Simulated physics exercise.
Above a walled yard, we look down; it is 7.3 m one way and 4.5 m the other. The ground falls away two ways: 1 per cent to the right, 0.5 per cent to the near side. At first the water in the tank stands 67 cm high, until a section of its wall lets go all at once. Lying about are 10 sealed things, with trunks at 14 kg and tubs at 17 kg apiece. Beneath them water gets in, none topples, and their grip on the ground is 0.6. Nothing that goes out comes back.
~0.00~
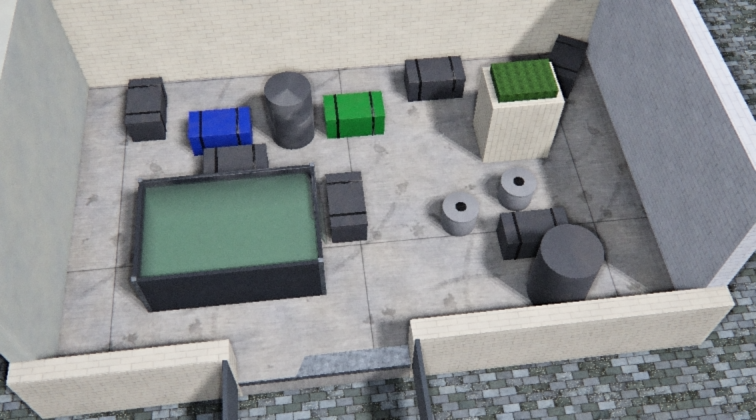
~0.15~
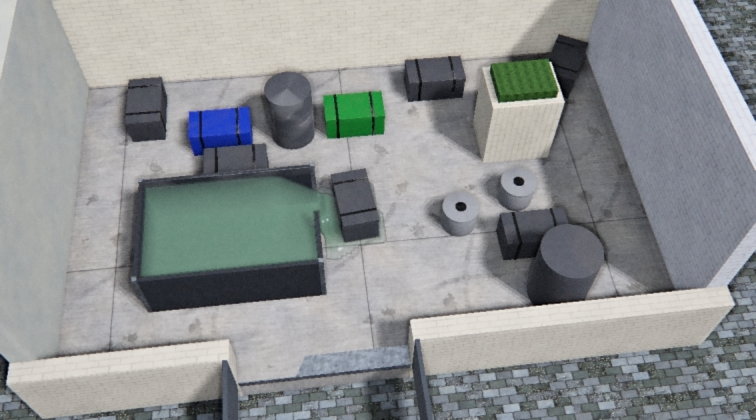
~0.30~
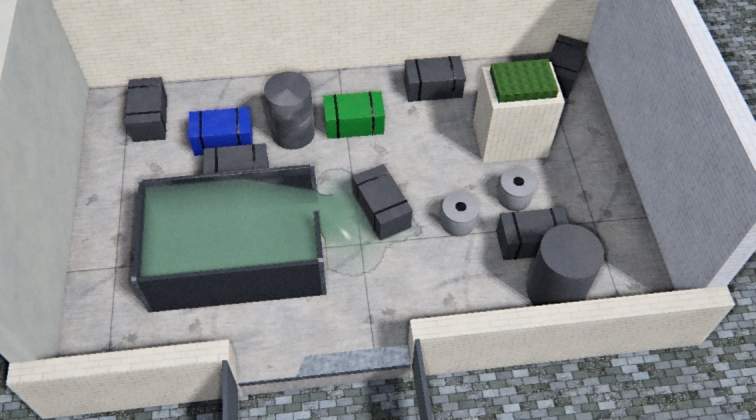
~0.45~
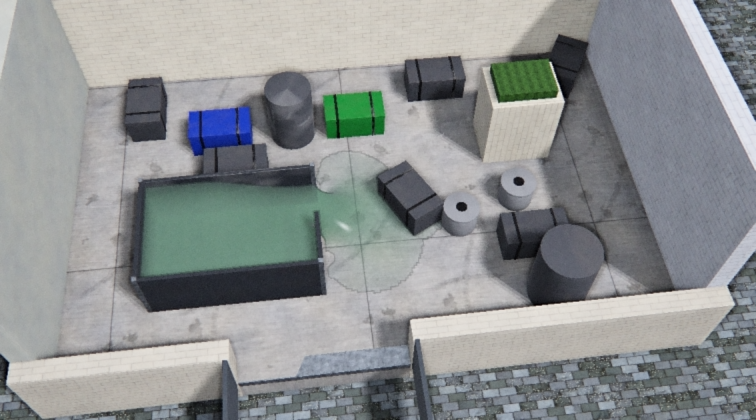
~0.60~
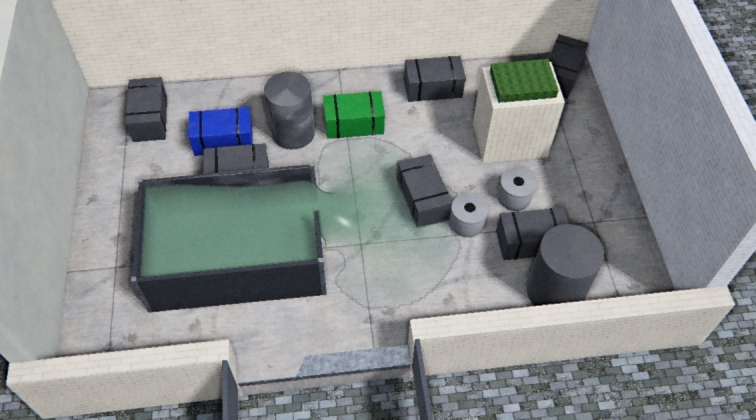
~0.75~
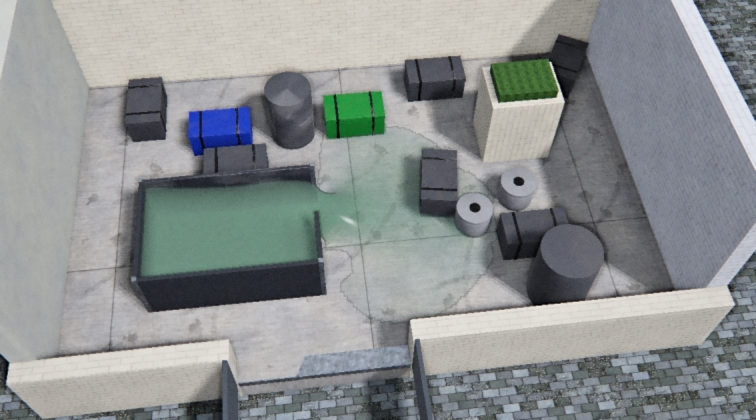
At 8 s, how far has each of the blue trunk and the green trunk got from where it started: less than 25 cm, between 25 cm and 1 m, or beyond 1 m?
Blue trunk: Less than 25 cm; green trunk: Less than 25 cm.
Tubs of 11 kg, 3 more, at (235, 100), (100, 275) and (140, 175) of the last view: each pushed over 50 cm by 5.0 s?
Spot by spot, in turn: Falls short, falls short, falls short.
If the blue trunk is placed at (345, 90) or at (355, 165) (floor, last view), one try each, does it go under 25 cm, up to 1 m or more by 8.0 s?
Well, it is shoved partway on the first try and is shoved partway on the second.
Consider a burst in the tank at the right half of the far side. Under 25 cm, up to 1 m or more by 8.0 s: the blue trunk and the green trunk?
Outcome - blue trunk: Long-distance displacement, green trunk: Long-distance displacement.
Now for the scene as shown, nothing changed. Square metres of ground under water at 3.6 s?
About 20 m2.
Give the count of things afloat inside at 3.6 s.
Just then, the number is 6.
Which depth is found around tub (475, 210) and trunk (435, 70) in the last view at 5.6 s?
Depths: Near 13 cm, then near 7 cm.
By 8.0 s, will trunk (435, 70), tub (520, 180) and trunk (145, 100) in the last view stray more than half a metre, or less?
In sequence - crossed the line; crossed the line; stayed below the line.
After 1.6 s the blue trunk is near (219, 122), 0.0 m from its start, aground; the green trunk is near (353, 102), 0.1 m from its start, aground; 0 of 10 are out; 1 afloat.
After 3.6 s the blue trunk is near (219, 122), 0.0 m from its start, aground; the green trunk is near (353, 102), 0.1 m from its start, aground; 0 of 10 are out; 6 afloat.
After 5.6 s the blue trunk is near (219, 122), 0.0 m from its start, aground; the green trunk is near (352, 102), 0.1 m from its start, aground; 0 of 10 are out; 5 afloat.
After 8.0 s the blue trunk is near (219, 122), 0.0 m from its start, aground; the green trunk is near (345, 107), 0.1 m from its start, aground; 0 of 10 are out; 5 afloat.
